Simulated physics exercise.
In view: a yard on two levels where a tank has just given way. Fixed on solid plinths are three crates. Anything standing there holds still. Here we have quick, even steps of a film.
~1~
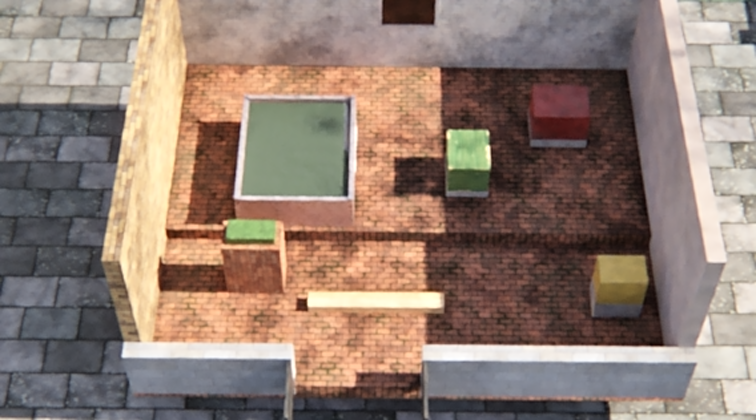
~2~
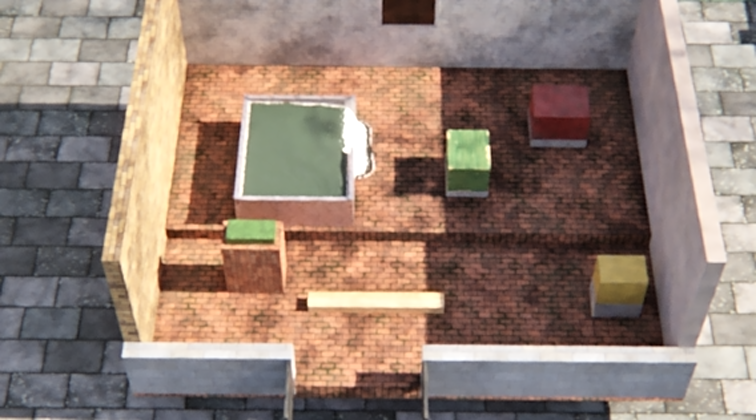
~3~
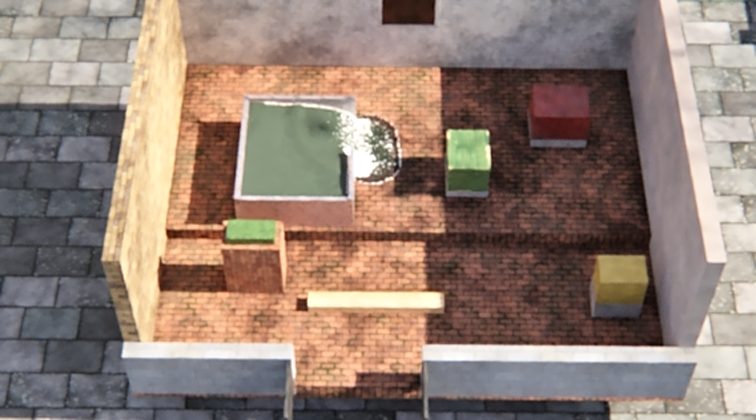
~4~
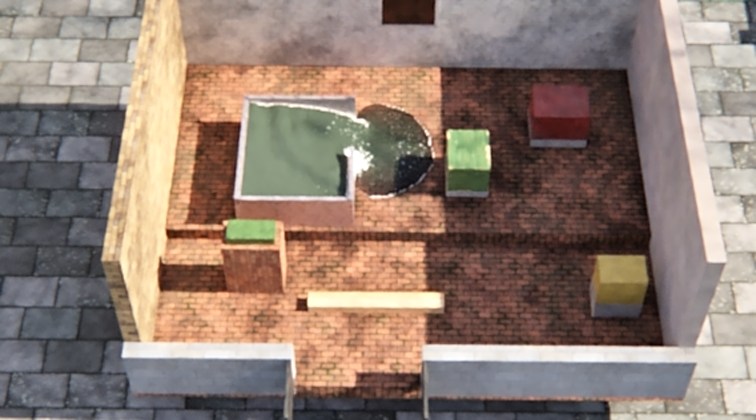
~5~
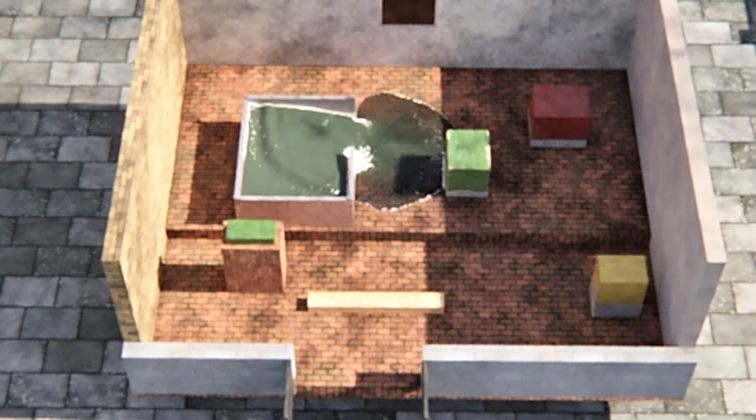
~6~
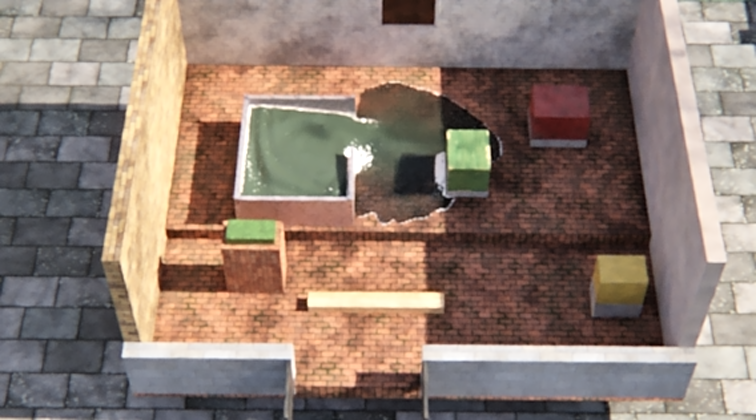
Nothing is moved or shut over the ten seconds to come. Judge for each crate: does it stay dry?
The red crate: No, it gets wet. The yellow crate: Yes, it stays dry. The green crate: No, it gets wet.
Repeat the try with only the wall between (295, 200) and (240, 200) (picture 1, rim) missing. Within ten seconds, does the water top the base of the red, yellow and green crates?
Result: Red crate is not reached; yellow crate is not reached; green crate is not reached.
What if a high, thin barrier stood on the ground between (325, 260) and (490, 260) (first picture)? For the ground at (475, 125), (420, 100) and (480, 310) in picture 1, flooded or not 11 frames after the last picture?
One by one: Soaked, soaked, spared.
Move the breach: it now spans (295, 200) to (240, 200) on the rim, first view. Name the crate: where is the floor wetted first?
That would be the yellow one.
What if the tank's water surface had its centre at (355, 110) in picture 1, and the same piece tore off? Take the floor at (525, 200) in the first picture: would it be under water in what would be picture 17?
That spot: Swamped.
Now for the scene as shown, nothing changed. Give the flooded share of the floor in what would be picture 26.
Estimated share: Around 45 %.
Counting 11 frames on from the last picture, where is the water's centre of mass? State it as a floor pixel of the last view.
Near pixel (381, 157).
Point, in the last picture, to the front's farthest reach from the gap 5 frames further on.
I would point to (614, 153).
A moment on, water covers 20 % of the floor; the red crate water round its plinth, the yellow crate not reached, the green crate water round its plinth.
Next, water covers 35 % of the floor; the red crate water round its plinth, the yellow crate not reached, the green crate water round its plinth.
Then, water covers 45 % of the floor; the red crate water round its plinth, the yellow crate water round its plinth, the green crate water round its plinth.
Later, water covers 60 % of the floor; the red crate water round its plinth, the yellow crate water round its plinth, the green crate water round its plinth.
In the end, water covers 85 % of the floor; the red crate was topped, the yellow crate stayed above the water, the green crate was topped.
